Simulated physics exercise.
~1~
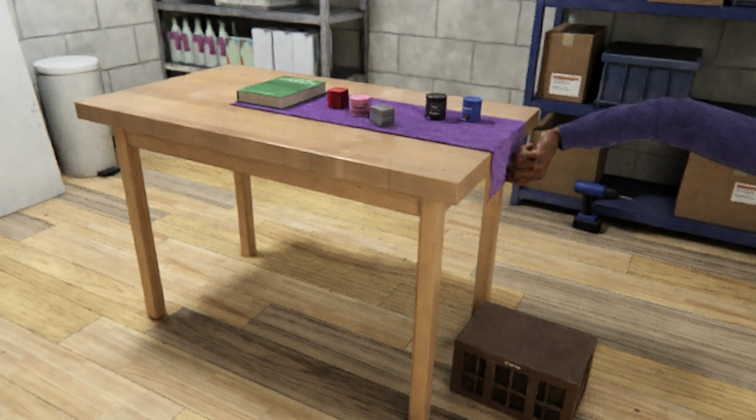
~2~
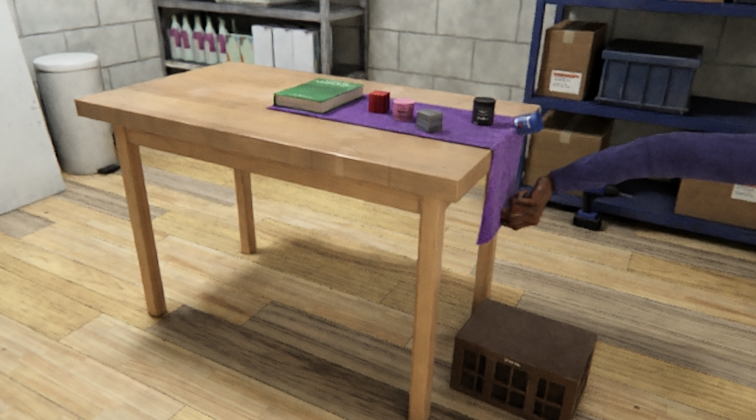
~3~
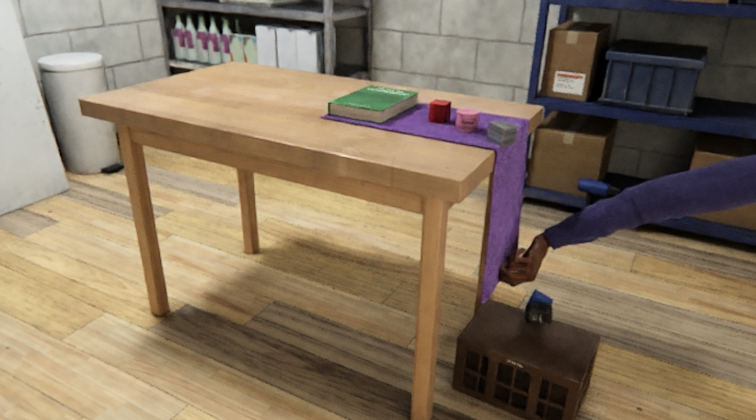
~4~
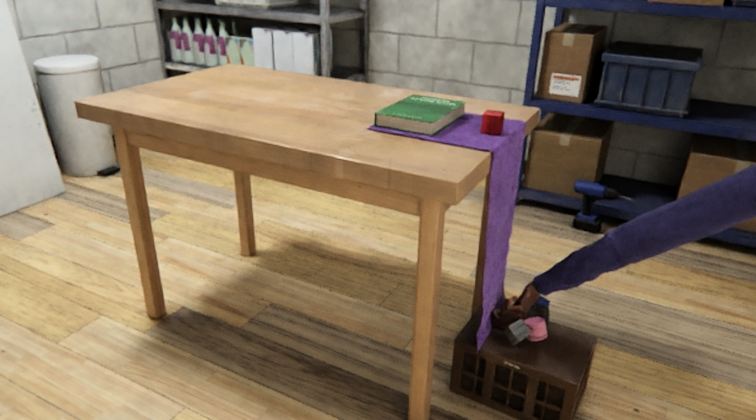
In a storeroom with shelves along a block wall, a slightly swaying camera looks down on a wooden workbench. A purple runner lies over its right end, holding a green book, red and grey cubes, and pink, black and blue pots, with a brown crate on the floor below. A purple-sleeved arm reaches in from the right and draws the cloth downward, sliding everything rightward. The blue and black pots go over the edge first, then the grey cube and pink pot drop onto the crate. Finally the cloth reaches the crate, while the book and red cube remain on the bench.
